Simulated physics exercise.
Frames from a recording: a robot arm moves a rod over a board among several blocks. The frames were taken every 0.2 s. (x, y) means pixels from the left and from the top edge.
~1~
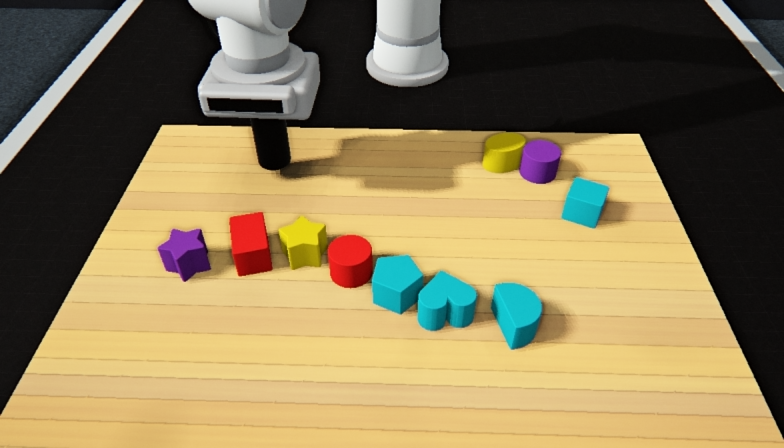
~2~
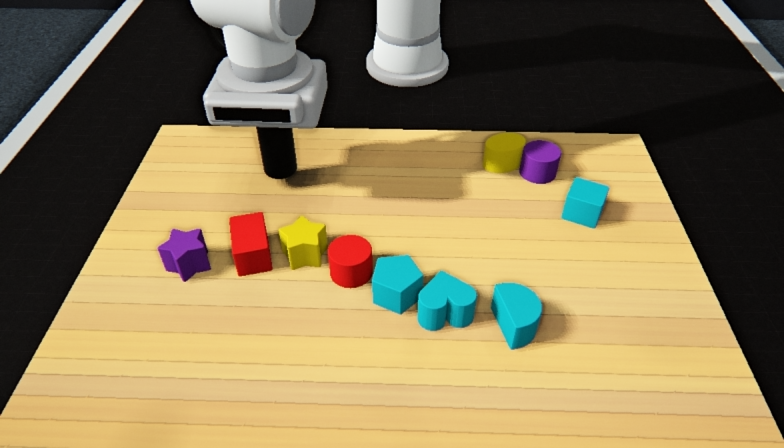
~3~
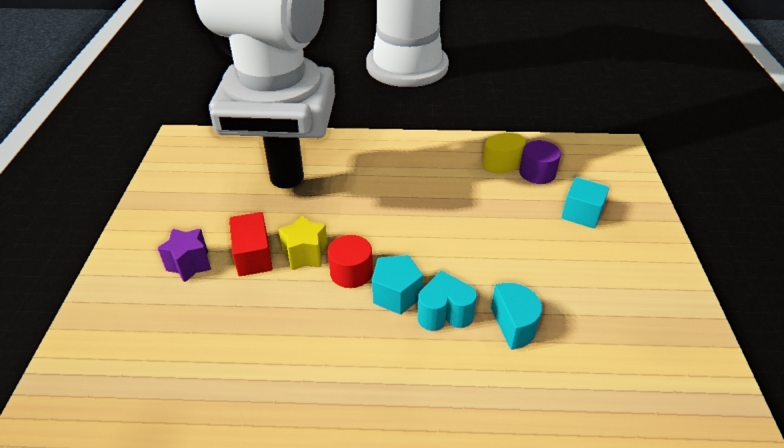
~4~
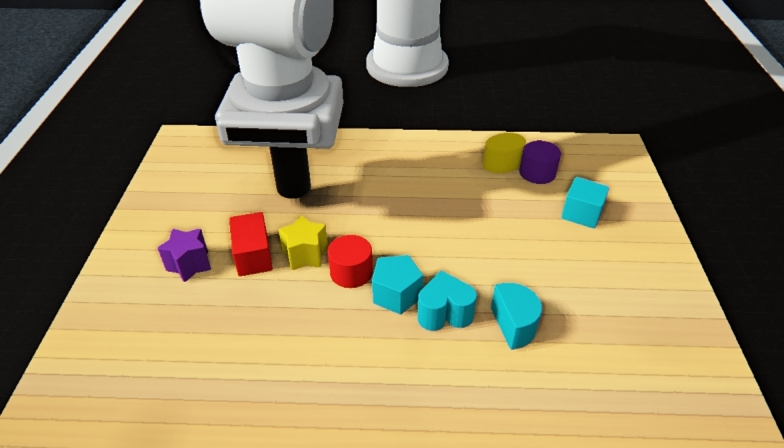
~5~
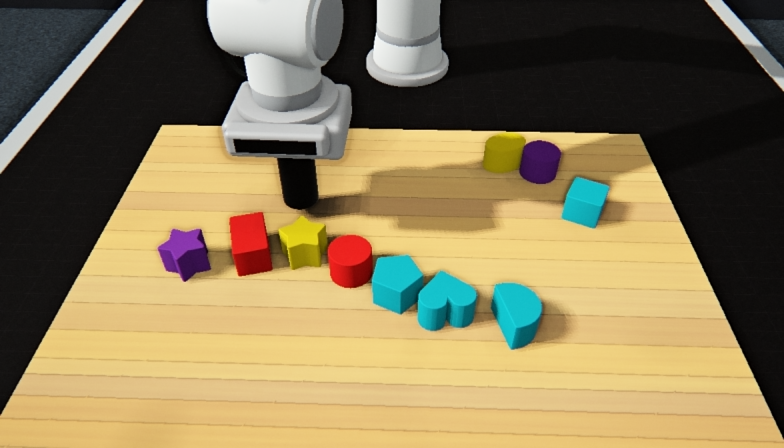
A robot arm slid its black rod a short way down and to the right over a wooden board, nearing the yellow star, while the red, turquoise, purple and yellow blocks all stayed still.
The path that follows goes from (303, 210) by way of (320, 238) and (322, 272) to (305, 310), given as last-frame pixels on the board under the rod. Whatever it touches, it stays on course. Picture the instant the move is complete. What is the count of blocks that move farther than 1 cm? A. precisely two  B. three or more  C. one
Option A.
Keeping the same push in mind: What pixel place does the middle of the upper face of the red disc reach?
My best guess is (357, 267).
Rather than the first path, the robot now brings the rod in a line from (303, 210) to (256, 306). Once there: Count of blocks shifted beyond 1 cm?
Total moved: Two.
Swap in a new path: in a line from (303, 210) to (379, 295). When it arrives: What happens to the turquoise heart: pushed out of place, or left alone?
The answer is that it is displaced.
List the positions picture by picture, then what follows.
The first picture shows tip of the rod at (275, 162), middles of tops, red rectangle at (248, 232), yellow star-shaped block at (302, 231), red disc at (350, 249), turquoise pentagon at (397, 271).
The second picture shows rod at (281, 170), nothing pushed.
The third picture shows rod at (287, 180), nothing pushed.
The fourth picture shows rod at (294, 189), nothing pushed.
The fifth picture shows rod at (301, 200), red rectangle at (248, 232), yellow star-shaped block at (302, 231), red disc at (350, 249), turquoise pentagon at (397, 271).
The first path, step by step. One third of the way, rod at (319, 228); yellow star-shaped block at (303, 244).
Two thirds of the way, rod at (321, 262); yellow star-shaped block at (291, 278), turned 30° clockwise; red disc at (358, 261); turquoise pentagon at (401, 272).
At the end, rod at (303, 299); red rectangle unmoved; yellow star-shaped block at (263, 314), turned 40° clockwise; red disc at (357, 267); turquoise pentagon at (402, 272).
